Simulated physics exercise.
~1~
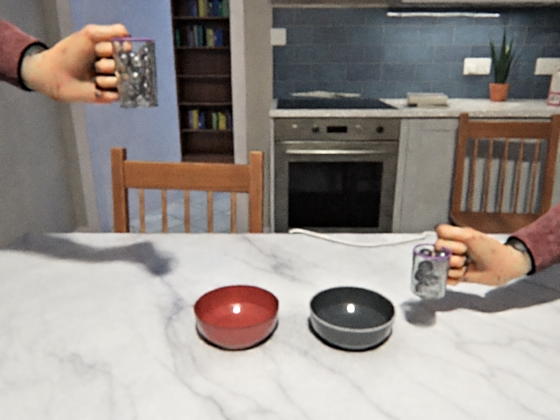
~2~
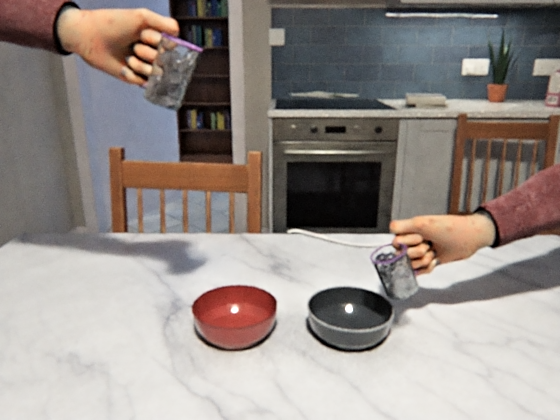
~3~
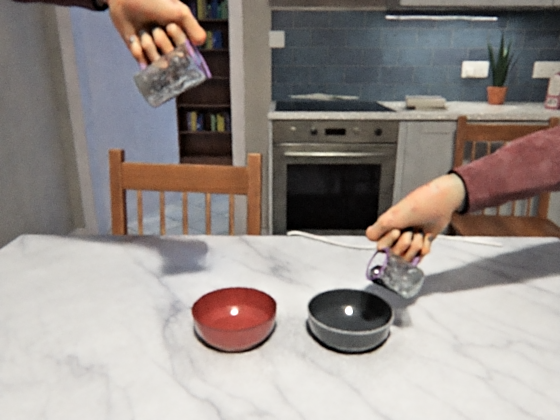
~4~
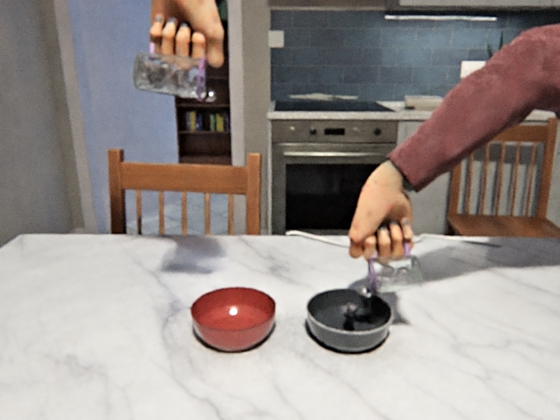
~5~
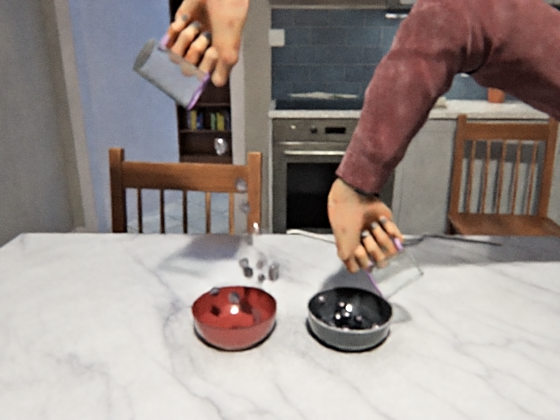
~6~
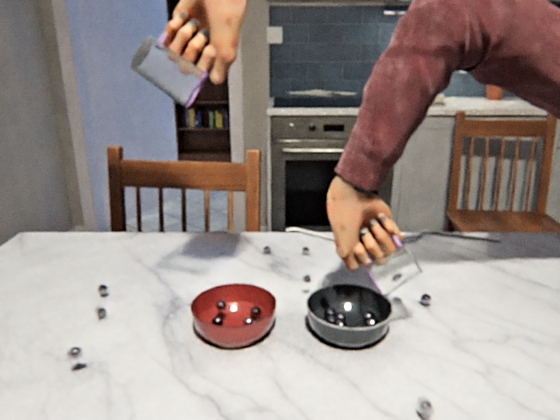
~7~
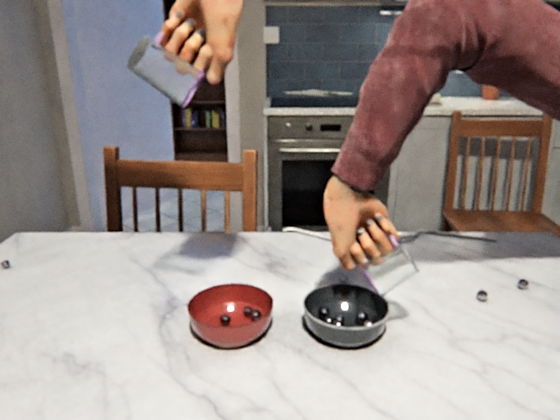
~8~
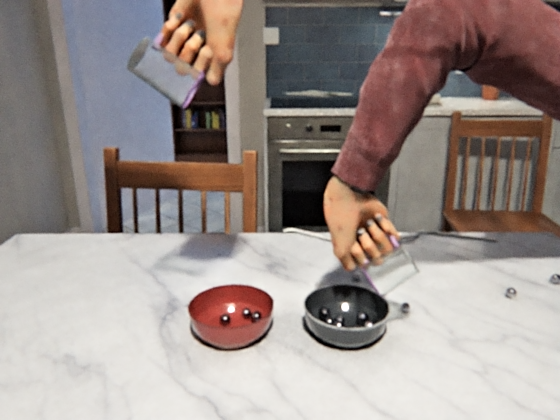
Small dark beads scattered across a marble table when a hand high on the left tipped its clear cup over a red bowl, leaving only a few inside, while another hand poured low on the right and its beads stayed in the dark bowl.
